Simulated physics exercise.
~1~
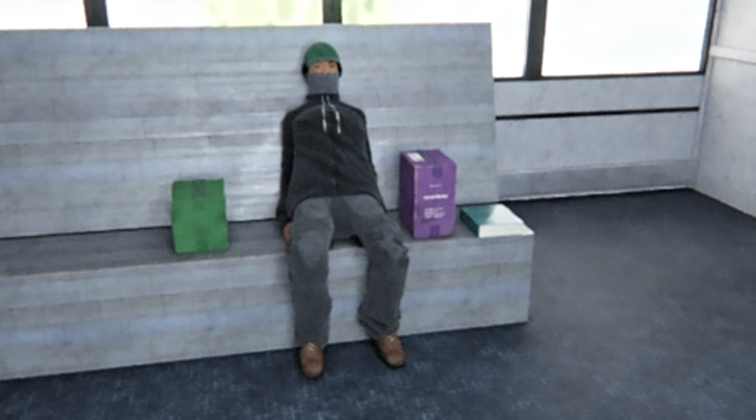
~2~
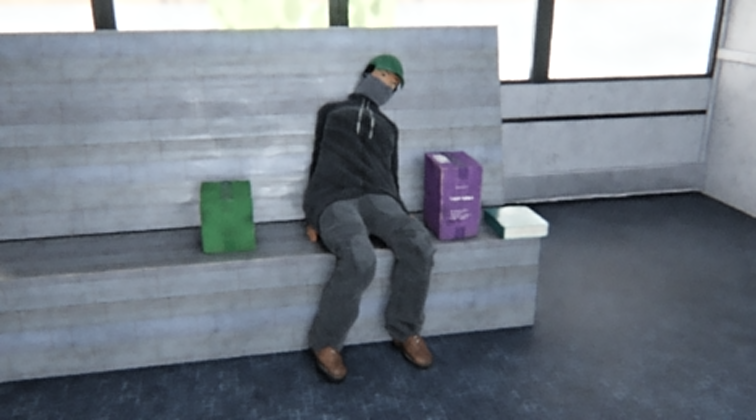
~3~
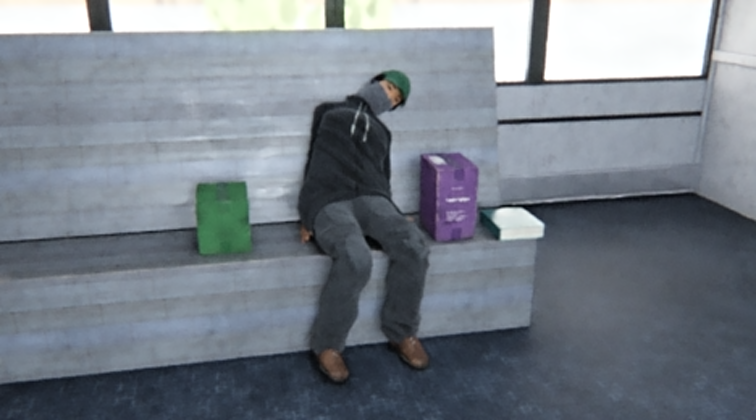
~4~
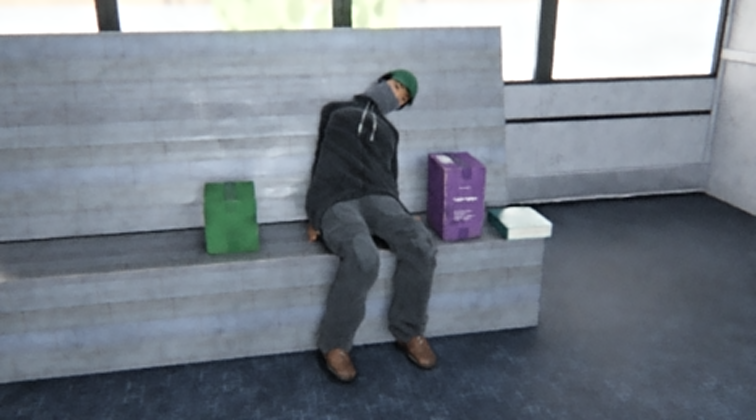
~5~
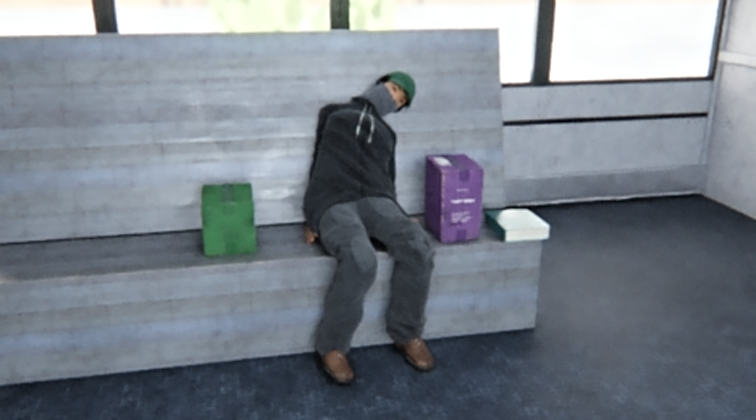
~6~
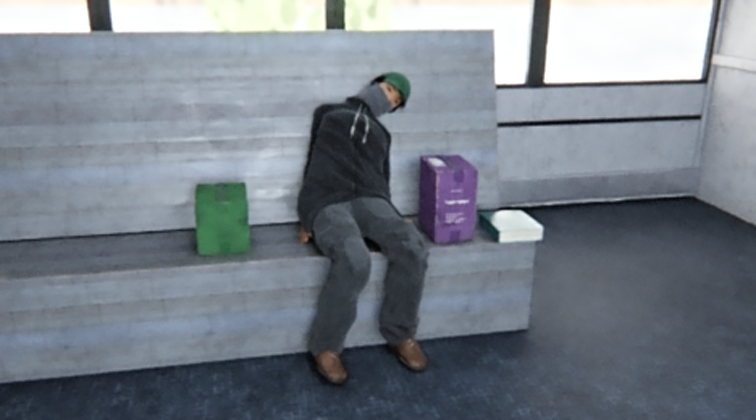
A person in a green cap and dark jacket sat slumped on a grey bench, then slid a little to the right with head drooping that way, and stayed there, while the green bag, purple box and teal folder remained on the seat.
